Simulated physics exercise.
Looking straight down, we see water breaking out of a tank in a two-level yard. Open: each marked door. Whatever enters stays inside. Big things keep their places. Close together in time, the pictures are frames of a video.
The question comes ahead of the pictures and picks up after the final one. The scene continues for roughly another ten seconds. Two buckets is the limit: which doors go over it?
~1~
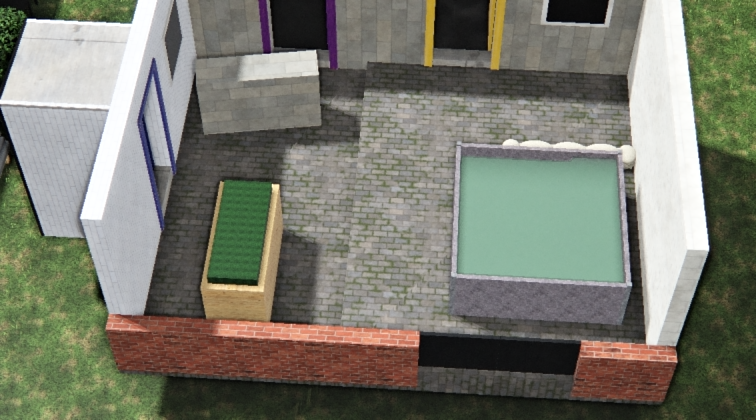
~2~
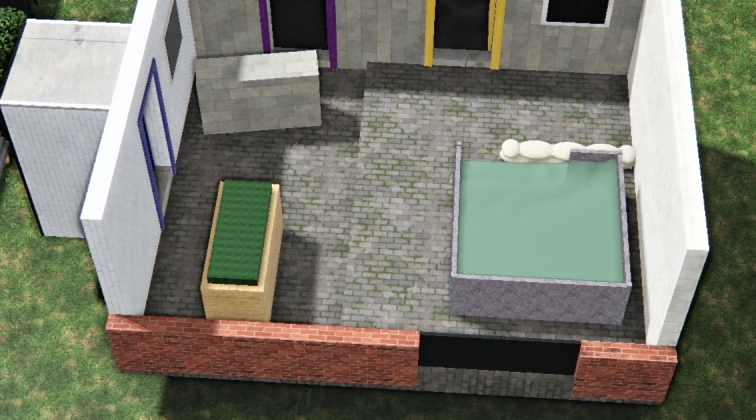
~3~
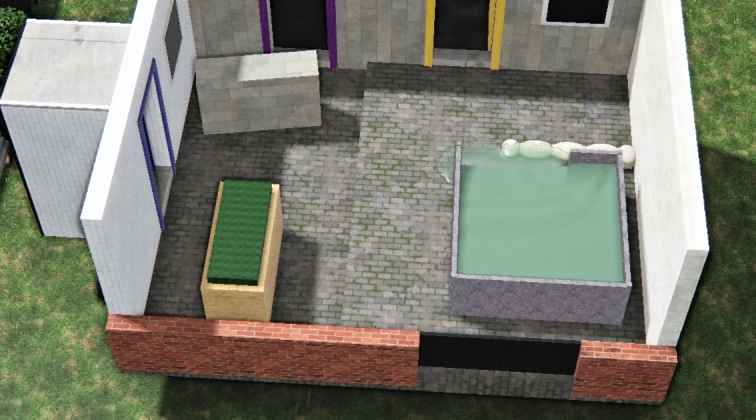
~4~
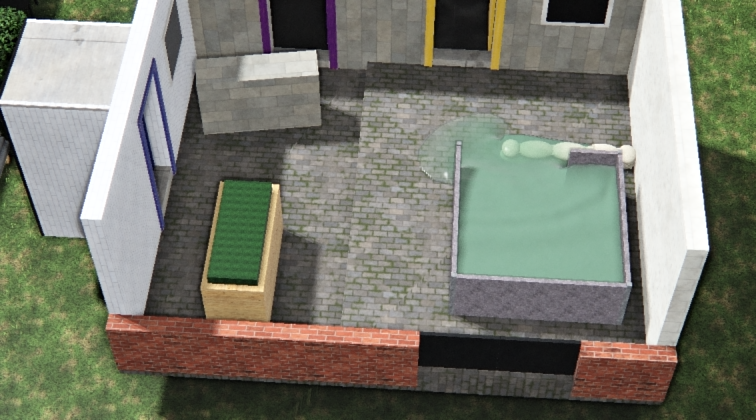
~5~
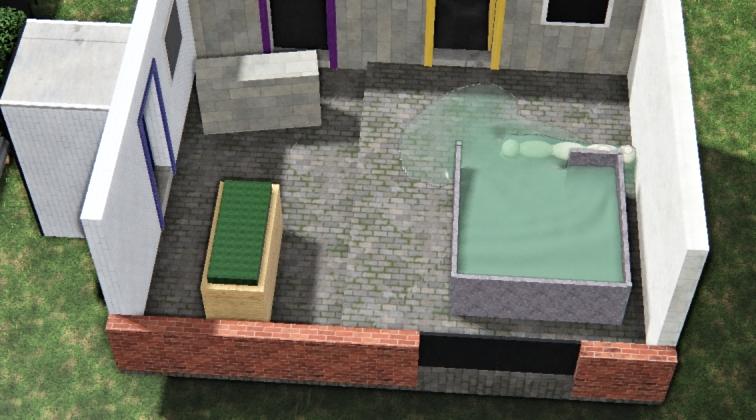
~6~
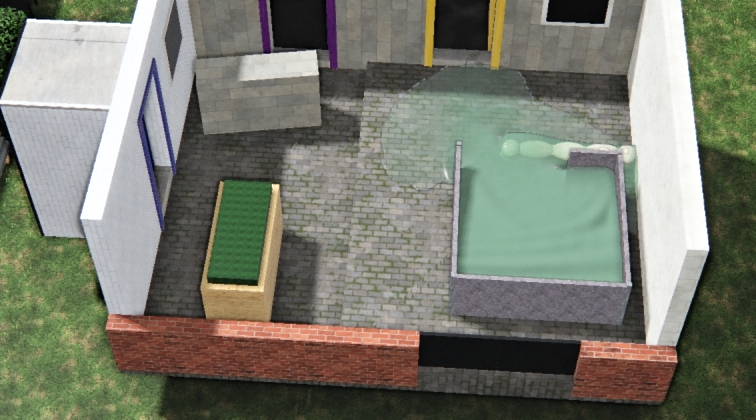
As I see it, most likely the yellow door will exceed two buckets, most likely the purple door will exceed two buckets, most likely the blue door will not exceed two buckets.
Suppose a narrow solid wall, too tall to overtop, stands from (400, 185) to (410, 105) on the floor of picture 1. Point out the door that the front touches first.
I say the door marked yellow.
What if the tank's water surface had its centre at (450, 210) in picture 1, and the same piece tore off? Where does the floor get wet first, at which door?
That's the one in yellow.
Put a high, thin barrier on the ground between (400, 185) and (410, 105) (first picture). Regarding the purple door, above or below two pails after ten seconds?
As for that door, the purple door comes in short.
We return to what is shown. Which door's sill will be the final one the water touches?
My pick is the one in blue.
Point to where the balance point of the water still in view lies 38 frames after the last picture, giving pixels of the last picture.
At about (430, 191).
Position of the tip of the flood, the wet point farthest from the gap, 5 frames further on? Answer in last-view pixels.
Somewhere close to (336, 75).
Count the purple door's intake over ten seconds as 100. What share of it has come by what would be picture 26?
I make it 10 per cent.
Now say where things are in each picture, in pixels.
The first picture shows still water in the tank at (540, 216).
In the second picture, the front is at (452, 180), out from the gap on the tank's far side.
In the third picture, the front is at a hidden place, out from the gap on the tank's far side.
In the fourth picture, water pours out on the tank's far side and has run to a hidden place.
In the fifth picture, the front is at (476, 88), out from the gap on the tank's far side.
In the sixth picture, the front is at (457, 67), out from the gap on the tank's far side.
A moment on, water covers 35 % of the floor; the yellow door over two buckets in, the purple door not reached, the blue door not reached.
Next, water covers 50 % of the floor; the yellow door far over two buckets in, the purple door wet at the sill, nothing in, the blue door not reached.
Then, water covers 60 % of the floor; the yellow door far over two buckets in, the purple door under two buckets in, the blue door wet at the sill, nothing in.
Later, water covers 85 % of the floor; the yellow door far over two buckets in, the purple door over two buckets in, the blue door wet at the sill, nothing in.
In the end, water covers 85 % of the floor; the yellow door far over two buckets in, the purple door far over two buckets in, the blue door wet at the sill, nothing in.
